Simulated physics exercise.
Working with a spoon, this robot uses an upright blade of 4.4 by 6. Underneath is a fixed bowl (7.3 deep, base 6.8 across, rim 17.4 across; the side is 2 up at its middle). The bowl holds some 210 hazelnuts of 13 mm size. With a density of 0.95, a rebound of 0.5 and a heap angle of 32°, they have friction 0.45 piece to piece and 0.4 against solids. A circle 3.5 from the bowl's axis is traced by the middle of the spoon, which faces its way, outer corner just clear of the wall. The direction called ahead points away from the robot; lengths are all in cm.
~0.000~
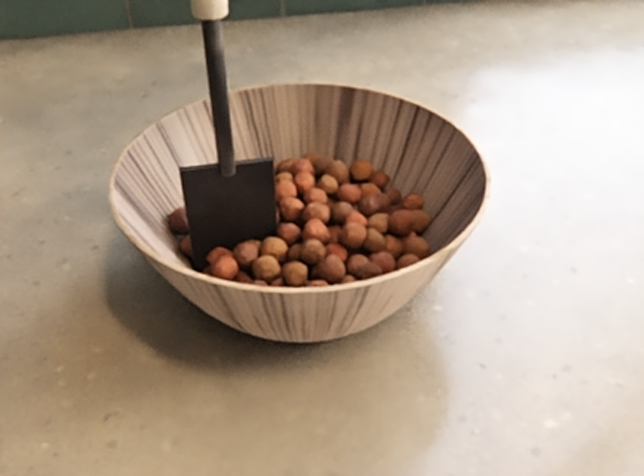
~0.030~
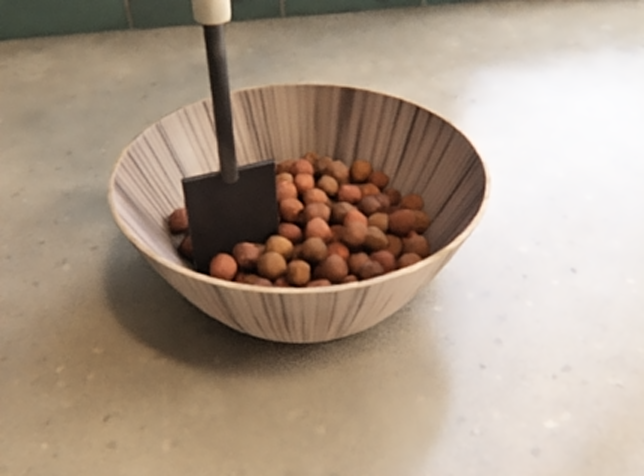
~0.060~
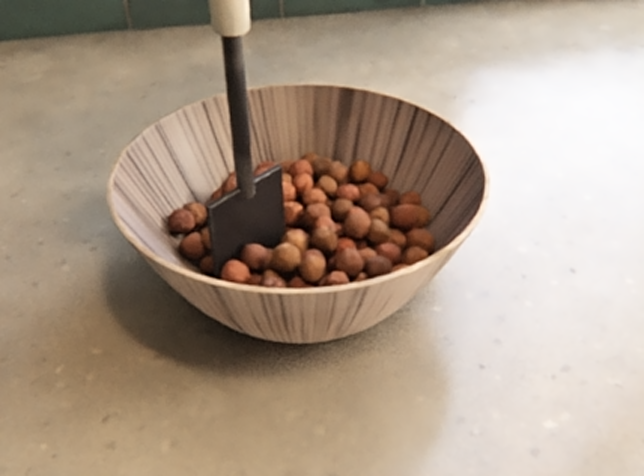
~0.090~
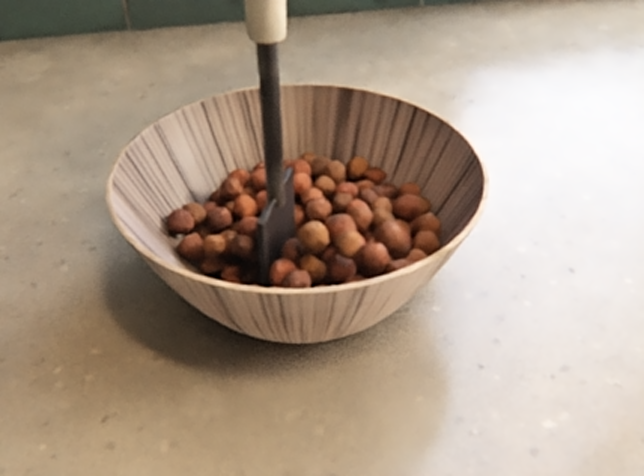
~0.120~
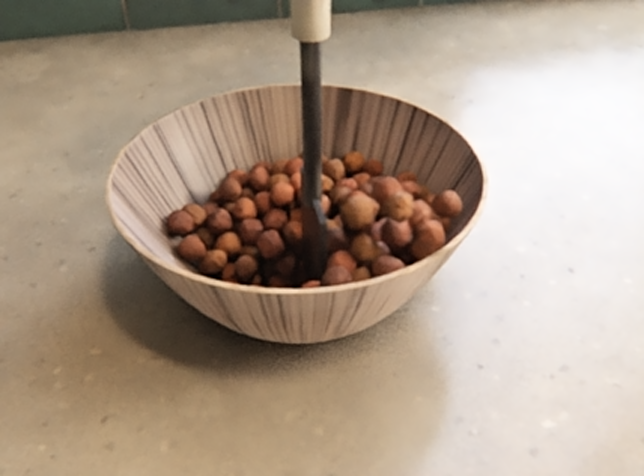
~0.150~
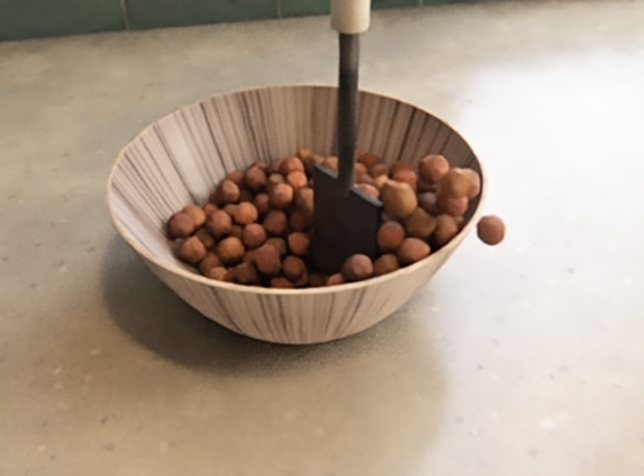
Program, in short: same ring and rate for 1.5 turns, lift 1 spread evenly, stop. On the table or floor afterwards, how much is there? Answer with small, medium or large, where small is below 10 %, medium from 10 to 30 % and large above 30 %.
It is medium.
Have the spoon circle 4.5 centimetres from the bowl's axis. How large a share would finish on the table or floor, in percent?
Near 20 %.
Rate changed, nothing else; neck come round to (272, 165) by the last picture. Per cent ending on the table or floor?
About 0 per cent.
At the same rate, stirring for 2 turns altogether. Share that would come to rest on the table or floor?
I'd reckon near 25 per cent.
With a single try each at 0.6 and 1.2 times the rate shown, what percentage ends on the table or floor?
I'd expect about 0 per cent, then about 30 per cent.
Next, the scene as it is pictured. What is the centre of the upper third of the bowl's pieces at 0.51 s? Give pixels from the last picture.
The centre is close to (321, 270).
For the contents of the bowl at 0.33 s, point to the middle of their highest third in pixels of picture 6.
Around (232, 135).
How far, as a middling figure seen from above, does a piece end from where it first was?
Somewhere around 9 centimetres.
After 0.33 s, 279° round, highest piece 10 above the table; 192 in the bowl, 7 on the table or floor, 8 in flight or on the tool.
After 0.51 s, 81° round, highest piece 9 above the table; 175 in the bowl, 23 on the table or floor, 9 in flight or on the tool.
After 0.80 s, 180° round, highest piece 7 above the table; 166 in the bowl, 41 on the table or floor.
After 1.50 s, 180° round, highest piece 7 above the table; 166 in the bowl, 41 on the table or floor.
At rest, 166 in the bowl, 41 on the table or floor. That is 20 % on the table or floor.
